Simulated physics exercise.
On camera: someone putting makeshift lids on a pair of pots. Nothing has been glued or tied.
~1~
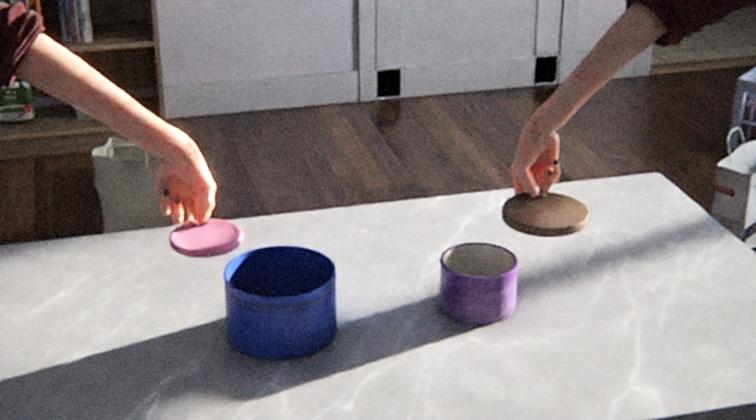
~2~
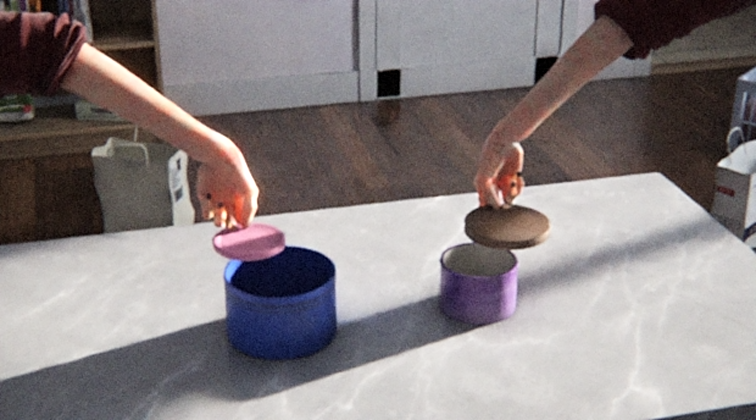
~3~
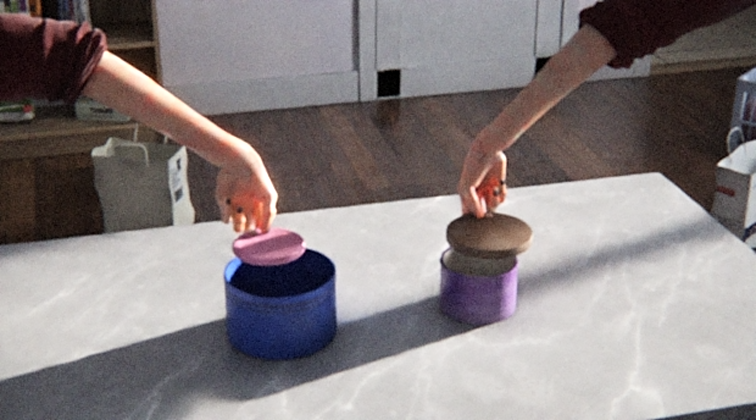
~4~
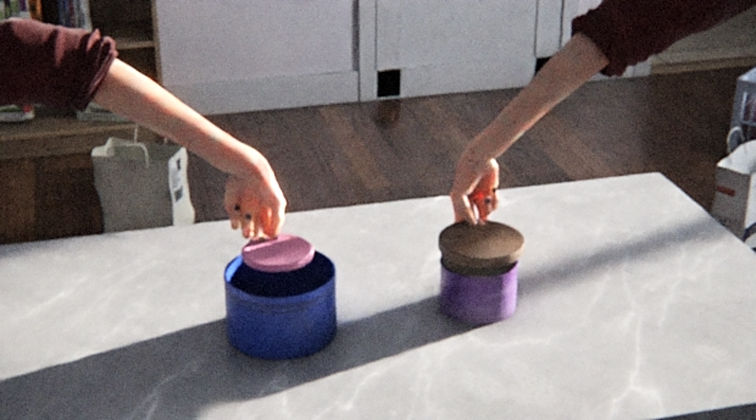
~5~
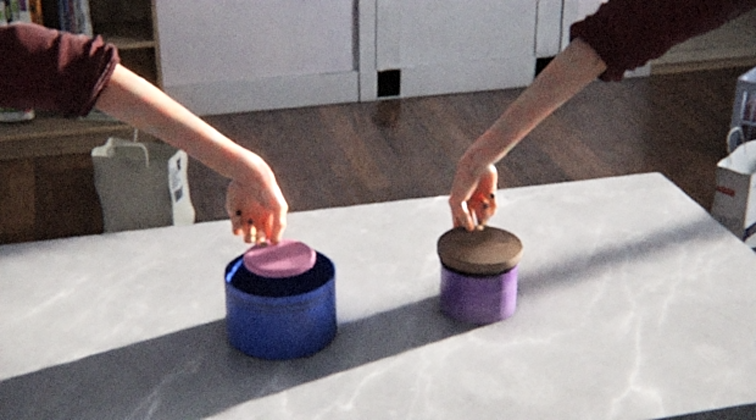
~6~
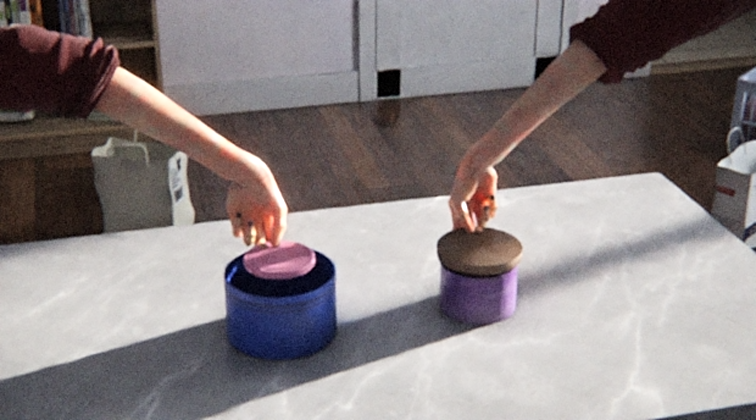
A small pink disc and a wider brown one moved inward in someone's hands and were lowered to the tops of a blue container and a purple one, the fingers still holding them.
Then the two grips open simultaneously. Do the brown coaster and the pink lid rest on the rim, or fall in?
The brown coaster stays on top, and the pink lid ends up inside.
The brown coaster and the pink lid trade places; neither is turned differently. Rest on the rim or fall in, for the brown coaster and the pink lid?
For the brown coaster, it drops in; for the pink lid, it drops in.
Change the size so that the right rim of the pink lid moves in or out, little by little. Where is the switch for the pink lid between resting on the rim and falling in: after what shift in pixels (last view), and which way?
16 px or so, rightward.
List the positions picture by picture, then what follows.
Still on the way; brown coaster (545, 214); pink lid (206, 238); right pot (478, 282), in the first picture.
Still on the way; pink lid (249, 242); left mug (281, 301), in the second picture.
Still on the way; brown coaster (489, 235); right pot (478, 282), in the third picture.
Still on the way; pink lid (278, 253); left mug (281, 301), in the fourth picture.
Still on the way; brown coaster (479, 248); right pot (478, 282), in the fifth picture.
In place, still held; brown coaster (479, 250); pink lid (280, 260); left mug (281, 301), in the sixth picture.
Then, 0.14 s on from there, brown coaster sitting on the rim near (479, 255); pink lid displaced a little near (281, 288).
In the end, the brown coaster covers the opening, near (479, 255); the pink lid drops inside, near (282, 325).
